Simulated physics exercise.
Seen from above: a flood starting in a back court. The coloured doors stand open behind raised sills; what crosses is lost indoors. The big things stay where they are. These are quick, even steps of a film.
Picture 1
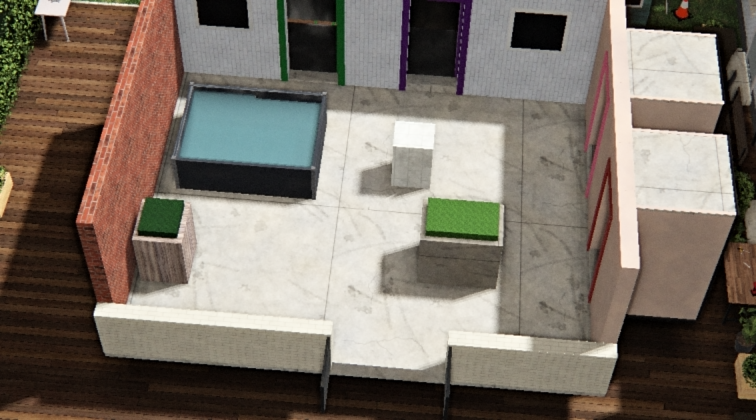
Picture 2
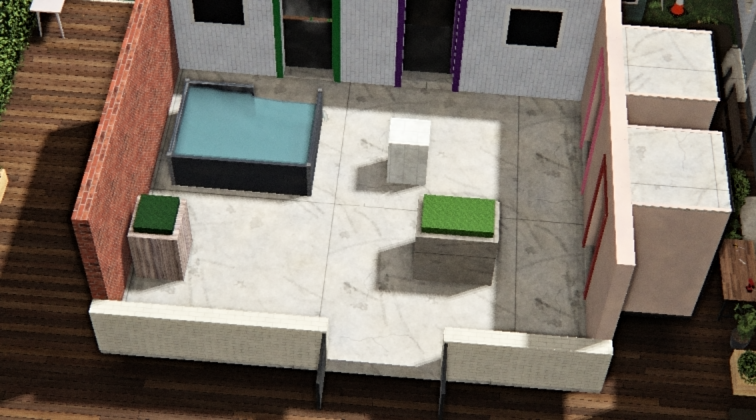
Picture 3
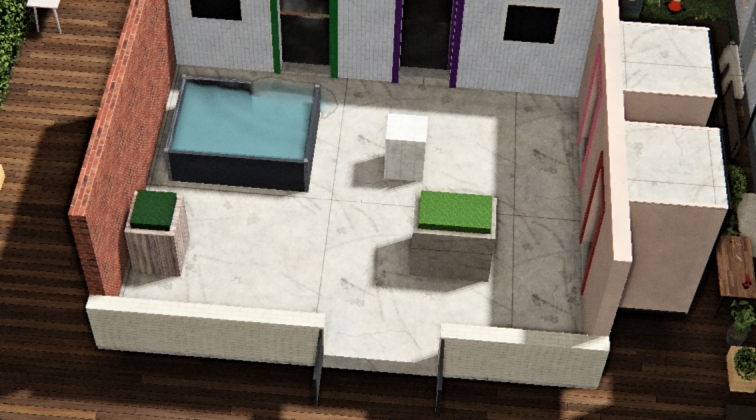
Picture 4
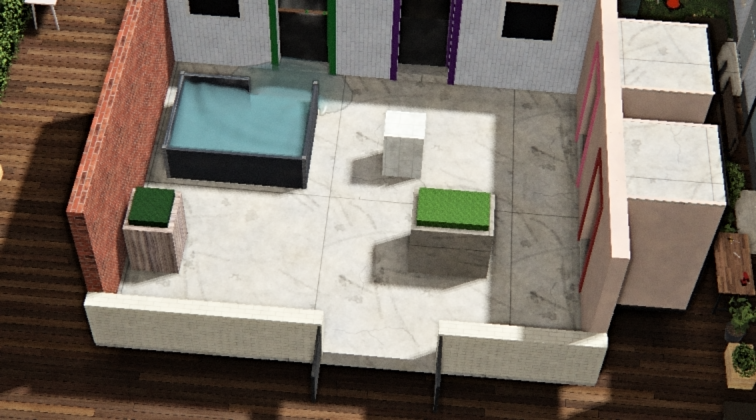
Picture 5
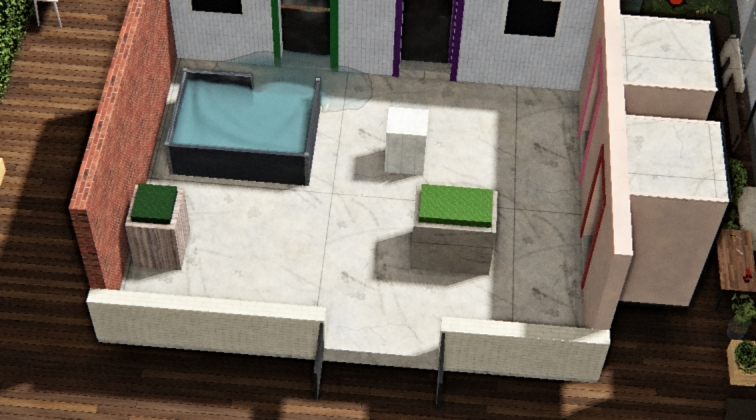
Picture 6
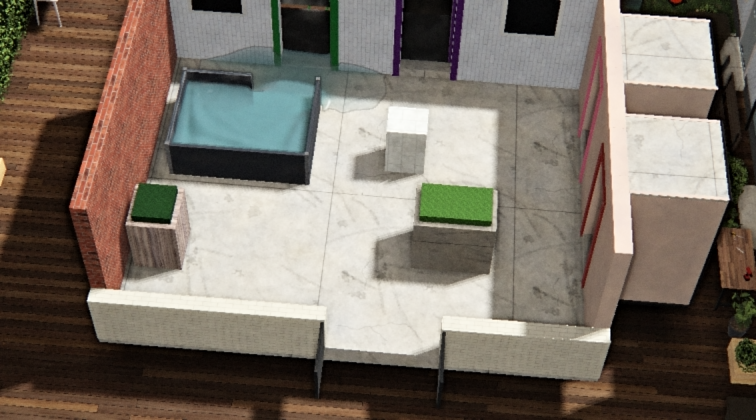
At the start, still water fills a dark-sided tank at the back left of a walled, pale-paved court with green and purple doorways. Water then pours out on the tank's far side and spreads in a thin sheet, creeping right across the paving in front of the green doorway.
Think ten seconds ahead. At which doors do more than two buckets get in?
In the end: The purple door holds within the limit; the green door floods; the red door holds within the limit; the pink door holds within the limit.
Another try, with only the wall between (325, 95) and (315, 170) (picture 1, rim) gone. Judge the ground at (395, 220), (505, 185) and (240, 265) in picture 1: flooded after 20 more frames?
One after the other: Wet, flooded, dry.
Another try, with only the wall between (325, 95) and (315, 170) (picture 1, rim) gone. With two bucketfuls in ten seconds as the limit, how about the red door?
Then: The red one goes over.
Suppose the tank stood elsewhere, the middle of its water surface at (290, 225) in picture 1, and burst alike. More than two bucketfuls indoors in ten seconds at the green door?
My reading: The green one goes over.
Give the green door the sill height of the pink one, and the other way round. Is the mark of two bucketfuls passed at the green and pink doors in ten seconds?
Then: Green lets more in, pink floods.
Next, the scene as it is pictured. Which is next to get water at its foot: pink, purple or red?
It is the door marked purple.
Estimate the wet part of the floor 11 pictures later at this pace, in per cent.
About 20 per cent.
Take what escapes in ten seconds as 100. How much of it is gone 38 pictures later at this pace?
Roughly 90 per cent.
A moment on, water covers 10 % of the floor; the purple door wet at the sill, nothing in, the green door far over two buckets in, the red door not reached, the pink door not reached.
Next, water covers 20 % of the floor; the purple door wet at the sill, nothing in, the green door far over two buckets in, the red door not reached, the pink door not reached.
Then, water covers 35 % of the floor; the purple door wet at the sill, nothing in, the green door far over two buckets in, the red door not reached, the pink door wet at the sill, nothing in.
Later, water covers 55 % of the floor; the purple door wet at the sill, nothing in, the green door far over two buckets in, the red door wet at the sill, nothing in, the pink door wet at the sill, nothing in.
In the end, water covers 70 % of the floor; the purple door wet at the sill, nothing in, the green door far over two buckets in, the red door wet at the sill, nothing in, the pink door wet at the sill, nothing in.
